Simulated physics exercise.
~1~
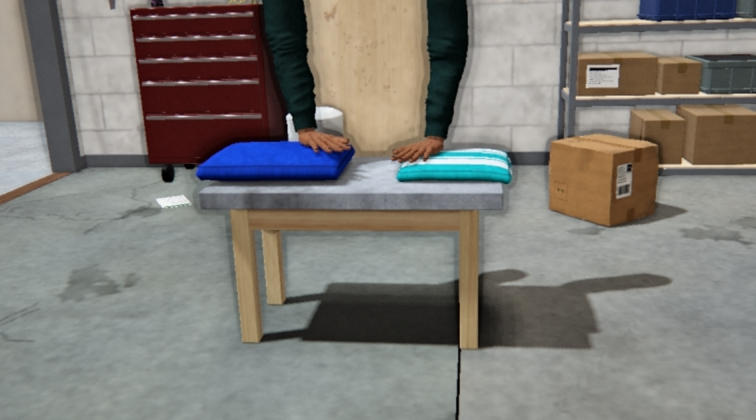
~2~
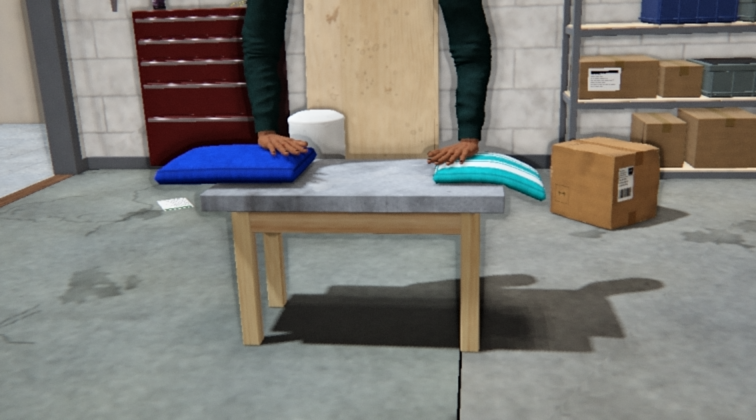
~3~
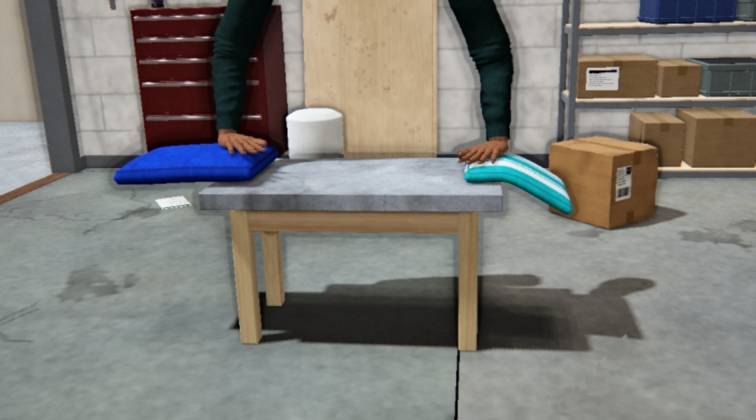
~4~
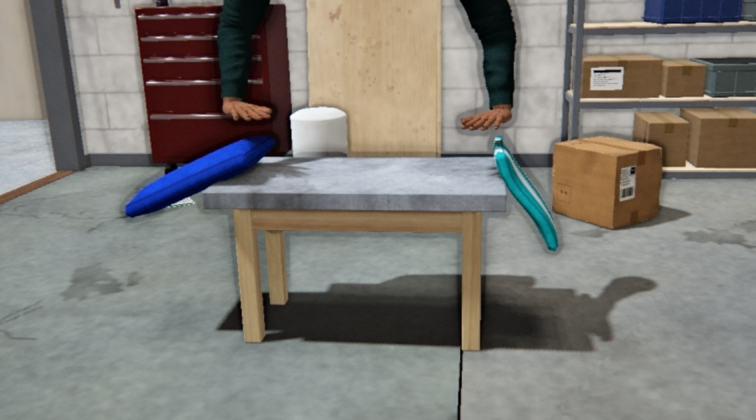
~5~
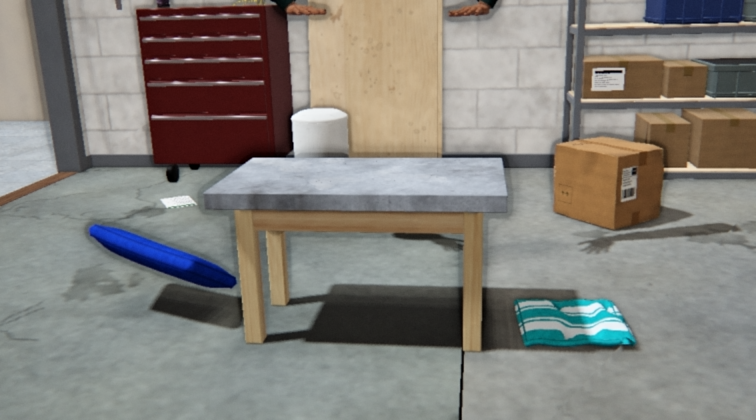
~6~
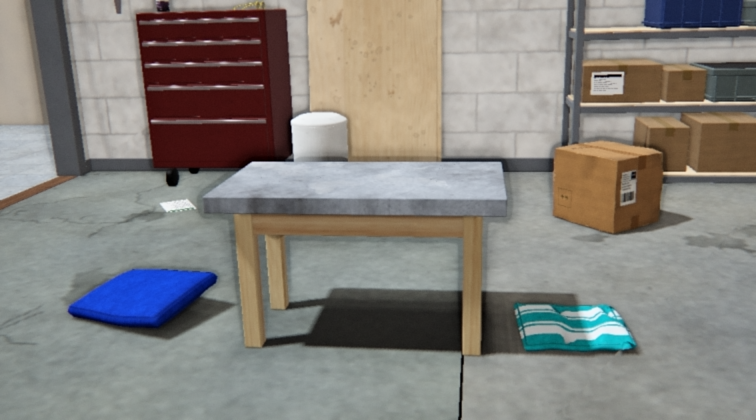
Blue pillow and turquoise seat pad being pushed by two hands to opposite ends of a low table, both falling to the floor.
